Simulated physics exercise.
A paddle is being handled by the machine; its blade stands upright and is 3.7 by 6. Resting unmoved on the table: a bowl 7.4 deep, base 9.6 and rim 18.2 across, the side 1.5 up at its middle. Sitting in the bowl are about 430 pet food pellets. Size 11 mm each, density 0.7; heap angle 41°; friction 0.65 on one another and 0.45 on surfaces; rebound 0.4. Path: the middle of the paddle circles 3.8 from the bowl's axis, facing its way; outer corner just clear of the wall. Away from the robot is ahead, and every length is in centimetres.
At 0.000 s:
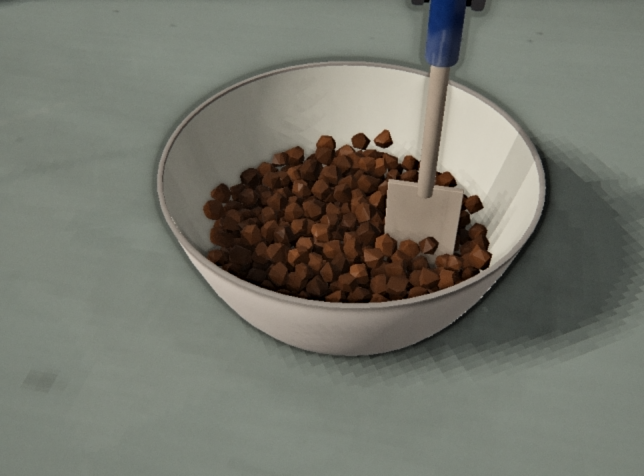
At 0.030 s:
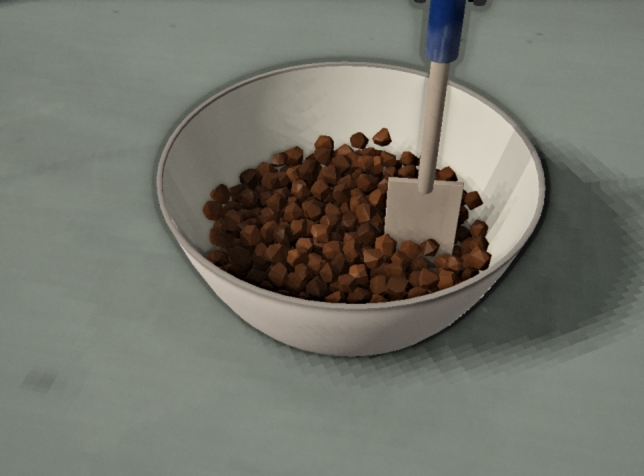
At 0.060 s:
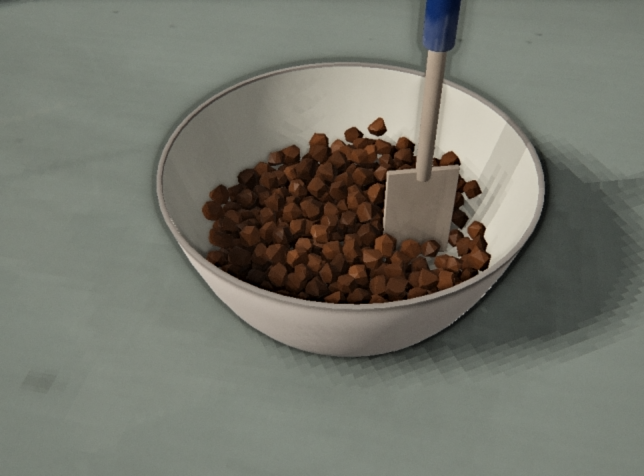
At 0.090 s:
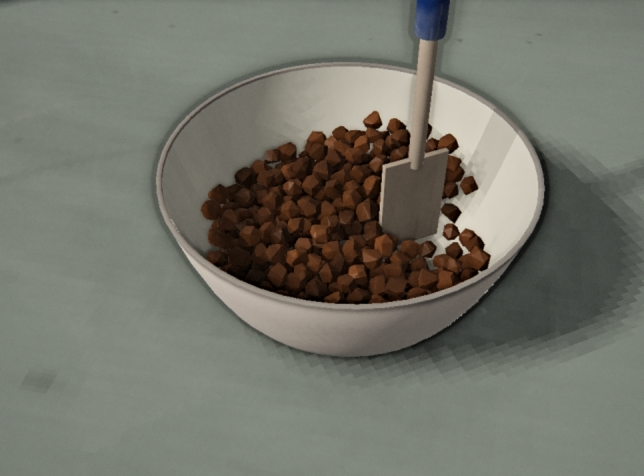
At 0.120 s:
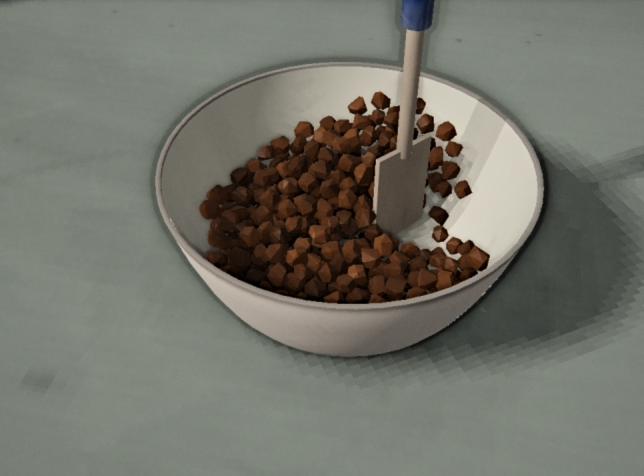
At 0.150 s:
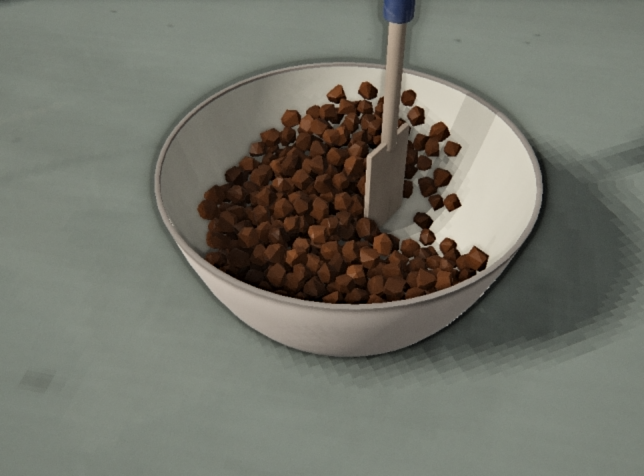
A white bowl stays still while a blue-handled paddle sweeps brown pellets toward the back.
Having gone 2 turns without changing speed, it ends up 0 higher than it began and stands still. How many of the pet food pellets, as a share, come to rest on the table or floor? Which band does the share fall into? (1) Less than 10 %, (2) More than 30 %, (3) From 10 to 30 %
Less than 10 % (1).
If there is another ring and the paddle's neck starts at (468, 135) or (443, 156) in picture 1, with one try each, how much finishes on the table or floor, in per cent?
20 and 15 %.
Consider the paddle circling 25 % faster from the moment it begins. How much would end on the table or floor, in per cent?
Near 5 in a hundred, it would be.
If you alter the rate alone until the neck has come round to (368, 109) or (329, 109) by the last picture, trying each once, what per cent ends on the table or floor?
Near 10 per cent for the first, near 20 per cent for the second.
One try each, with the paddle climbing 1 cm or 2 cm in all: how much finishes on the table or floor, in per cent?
Close to 0 percent and close to 0 percent.
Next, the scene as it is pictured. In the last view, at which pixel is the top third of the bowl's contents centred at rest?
Near (436, 177).
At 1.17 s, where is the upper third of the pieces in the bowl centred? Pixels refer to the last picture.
Around (282, 264).
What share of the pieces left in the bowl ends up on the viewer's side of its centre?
Some 40 per cent.
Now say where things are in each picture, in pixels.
In the first picture, the paddle neck at (429, 162), 0° round; upper third of the load around (333, 223), from x 215 to 480, top at y 140; 426 in the bowl.
In the second picture, the paddle neck at (429, 157), 6° round; upper third of the load around (335, 218), from x 215 to 480, top at y 140.
In the third picture, the paddle neck at (427, 146), 20° round; upper third of the load around (337, 204), from x 215 to 480, top at y 125.
In the fourth picture, the paddle neck at (419, 134), 35° round; upper third of the load around (337, 194), from x 210 to 480, top at y 120.
In the fifth picture, the paddle neck at (407, 124), 50° round; upper third of the load around (332, 177), from x 210 to 480, top at y 100.
In the sixth picture, the paddle neck at (391, 116), 65° round; upper third of the load around (320, 168), from x 210 to 480, top at y 90; 426 in the bowl.
After 0.66 s, 323° round, highest piece 9 above the table; 422 in the bowl, 1 on the table or floor, 3 in flight or on the tool.
After 1.17 s, 221° round, highest piece 9 above the table; 412 in the bowl, 11 on the table or floor, 3 in flight or on the tool.
After 1.63 s, 0° round, highest piece 8 above the table; 403 in the bowl, 23 on the table or floor.
After 2.33 s, 0° round, highest piece 8 above the table; 403 in the bowl, 23 on the table or floor.
In the end, 403 in the bowl, 23 on the table or floor. That is 5 % on the table or floor.
